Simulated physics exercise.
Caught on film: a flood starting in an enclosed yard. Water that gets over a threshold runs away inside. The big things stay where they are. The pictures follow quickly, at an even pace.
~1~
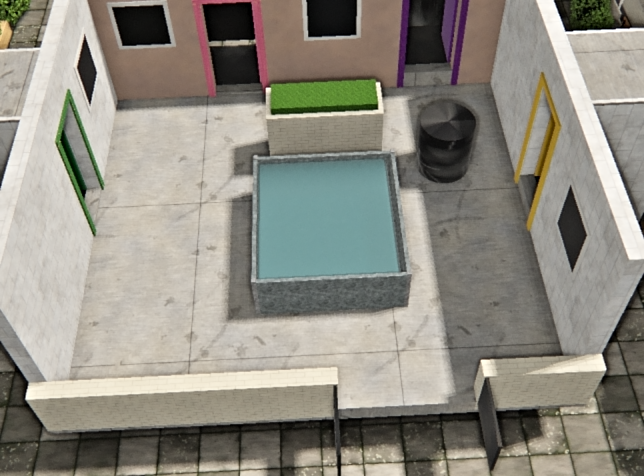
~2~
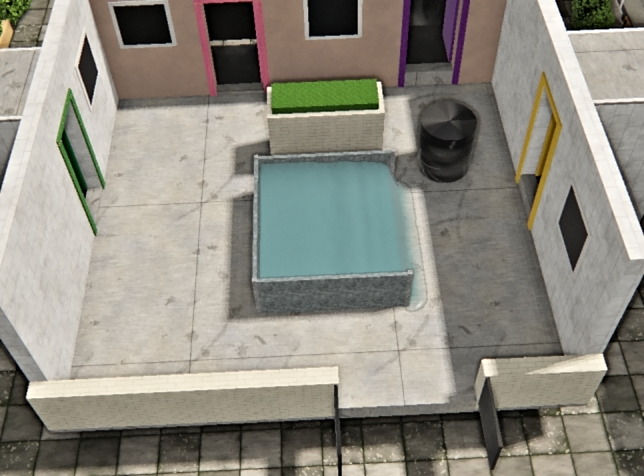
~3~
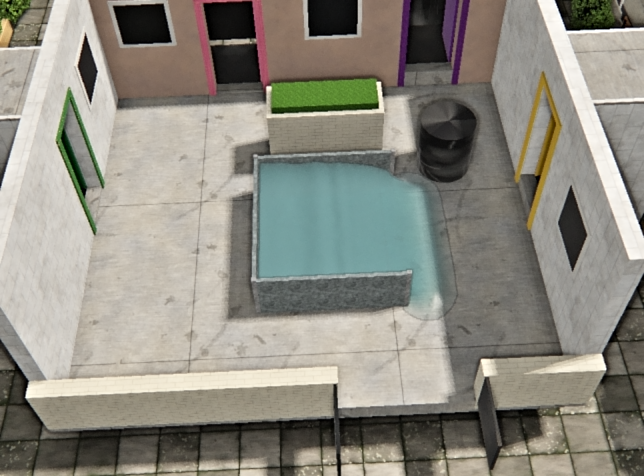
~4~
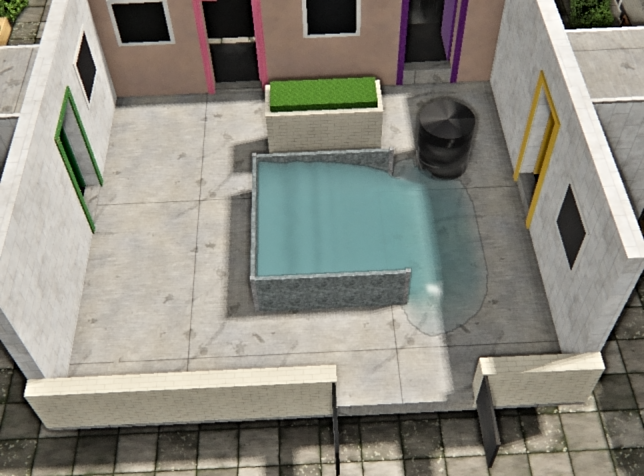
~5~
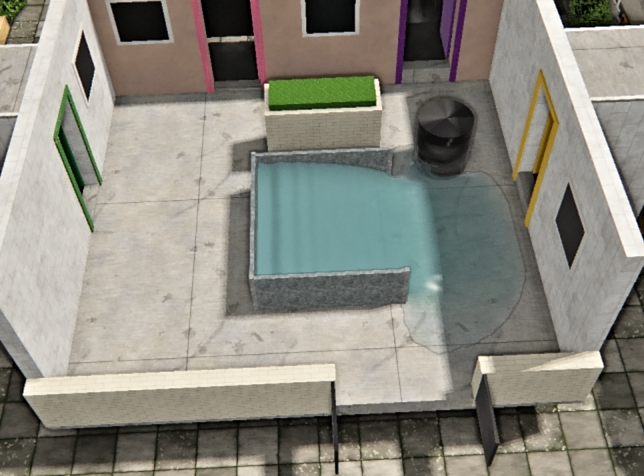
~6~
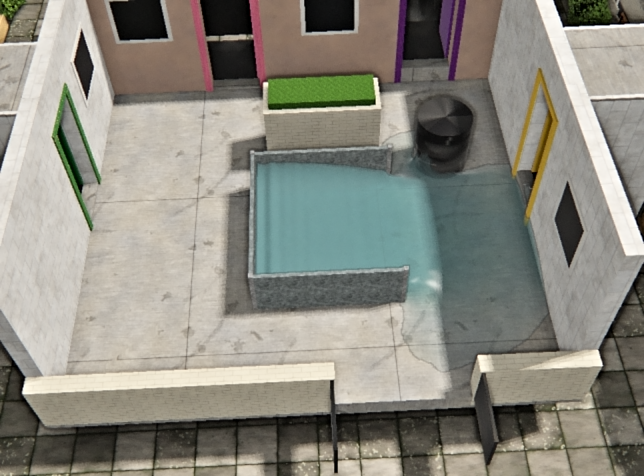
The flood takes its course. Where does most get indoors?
The yellow doorway takes the most.
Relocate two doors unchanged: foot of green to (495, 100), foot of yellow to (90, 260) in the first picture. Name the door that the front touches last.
It is the yellow door.
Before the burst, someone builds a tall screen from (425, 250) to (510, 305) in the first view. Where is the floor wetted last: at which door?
I say the green door.
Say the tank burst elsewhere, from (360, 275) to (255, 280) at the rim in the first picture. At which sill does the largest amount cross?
The pink-painted one.
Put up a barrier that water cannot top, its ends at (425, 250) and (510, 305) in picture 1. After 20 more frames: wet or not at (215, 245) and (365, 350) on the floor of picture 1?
In turn: Not flooded, flooded.
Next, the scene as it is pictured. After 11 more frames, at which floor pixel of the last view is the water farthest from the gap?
Near (489, 84).
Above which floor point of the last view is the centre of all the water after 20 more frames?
I would point to (431, 237).
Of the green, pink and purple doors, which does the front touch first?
The one in purple.
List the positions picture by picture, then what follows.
In the first frame, still water in the water tank at (328, 216).
In the second frame, water pours out at (397, 232) and has run to (409, 308).
In the third frame, water pours out at (397, 233) and has run to (437, 313).
In the fourth frame, the front is at (451, 325), out from the gap at (395, 233).
In the fifth frame, the front is at (488, 329), out from the gap at (394, 232).
In the sixth frame, the front is at (546, 304), out from the gap at (393, 231).
A moment on, water covers 25 % of the floor; green door not reached, yellow door a lot in, pink door not reached, purple door not reached.
Next, water covers 35 % of the floor; green door not reached, yellow door a lot in, pink door not reached, purple door wet at the sill, nothing in.
Then, water covers 50 % of the floor; green door not reached, yellow door a lot in, pink door not reached, purple door wet at the sill, nothing in.
Later, water covers 85 % of the floor; green door wet at the sill, nothing in, yellow door a lot in, pink door wet at the sill, nothing in, purple door wet at the sill, nothing in.
In the end, water covers 95 % of the floor; green door some in, yellow door a lot in, pink door a trickle in, purple door wet at the sill, nothing in; the yellow door has let in the most.
